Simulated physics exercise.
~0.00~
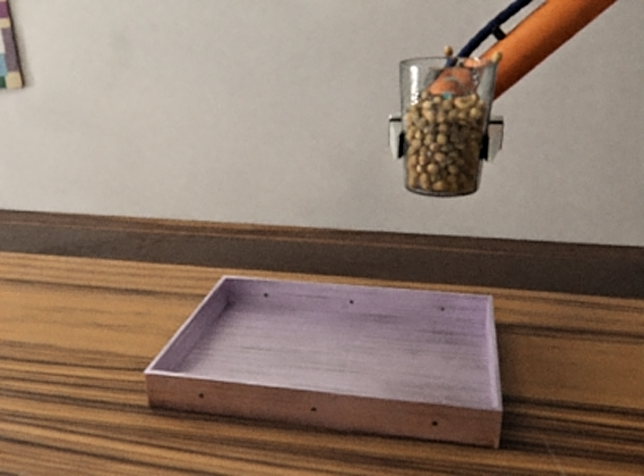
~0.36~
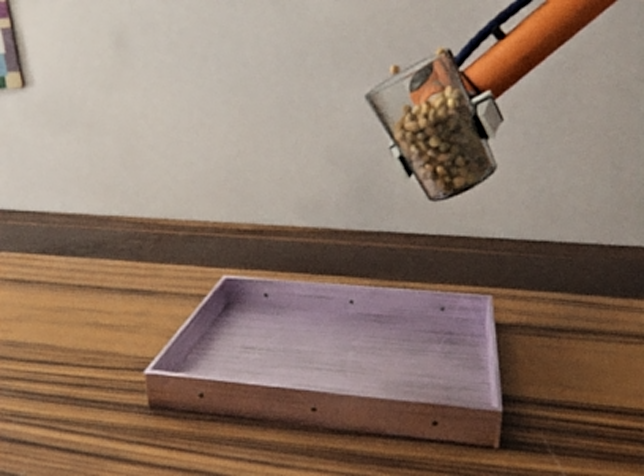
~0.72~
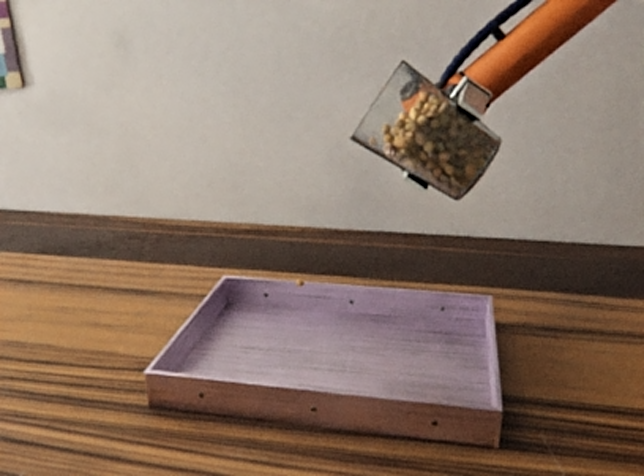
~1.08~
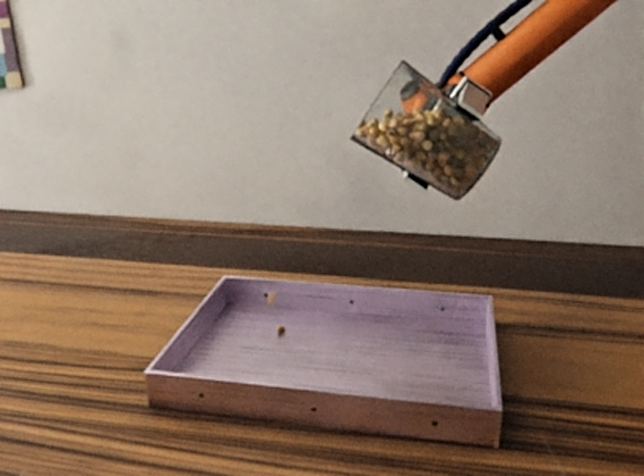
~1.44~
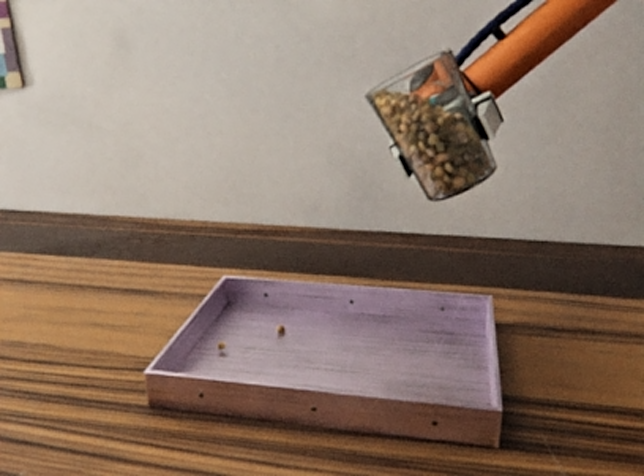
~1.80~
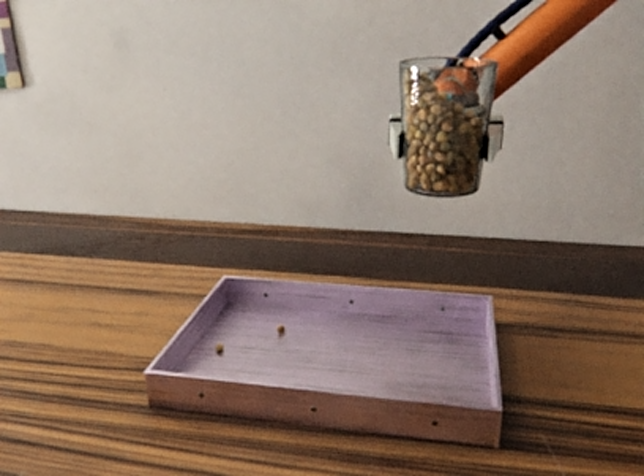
An orange robot arm tips a cup of chickpeas, drops two into a purple tray, and straightens it.
